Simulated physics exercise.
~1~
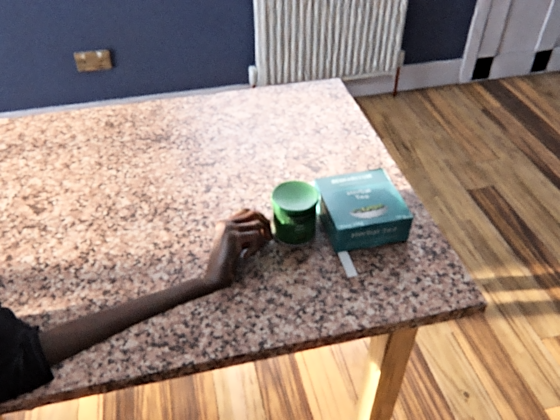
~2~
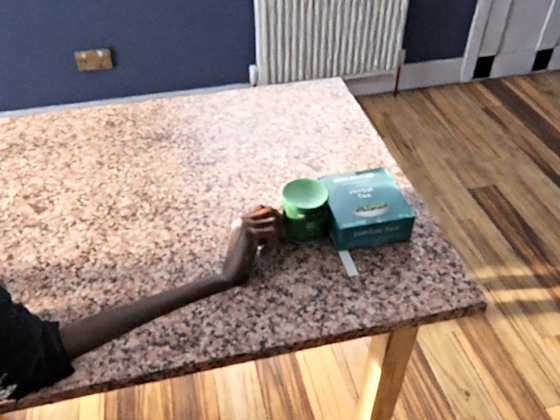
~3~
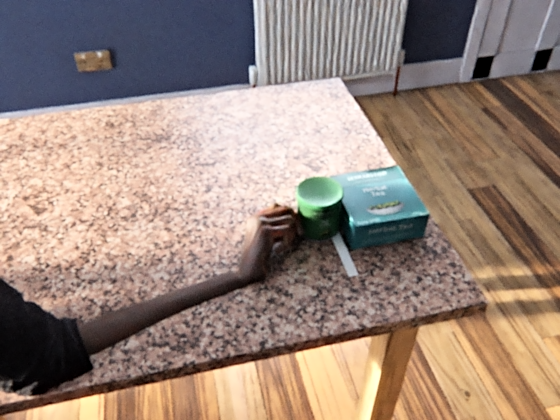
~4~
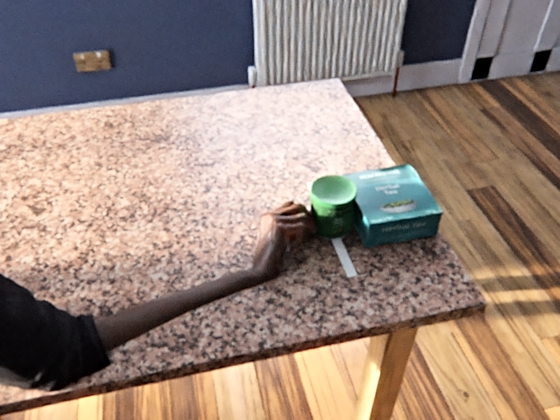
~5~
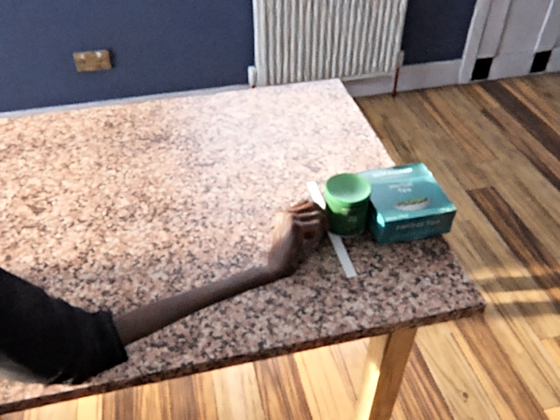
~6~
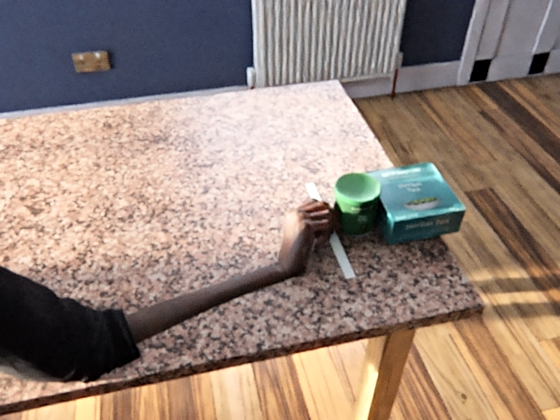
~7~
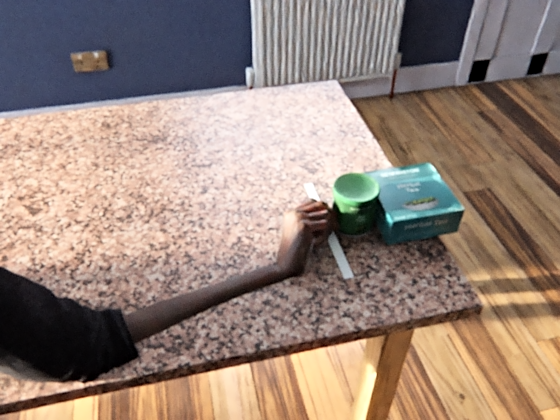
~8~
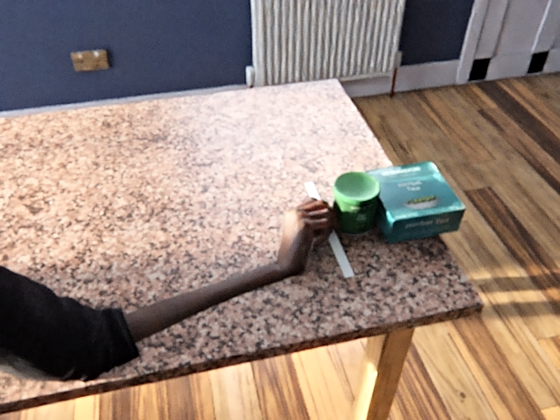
In the video, a hand pushes a green pot to the right across a speckled tabletop, moving a turquoise box toward the table's end as a pale strip of tape comes into view between hand and pot. The hand then stops, and both objects remain on the table.
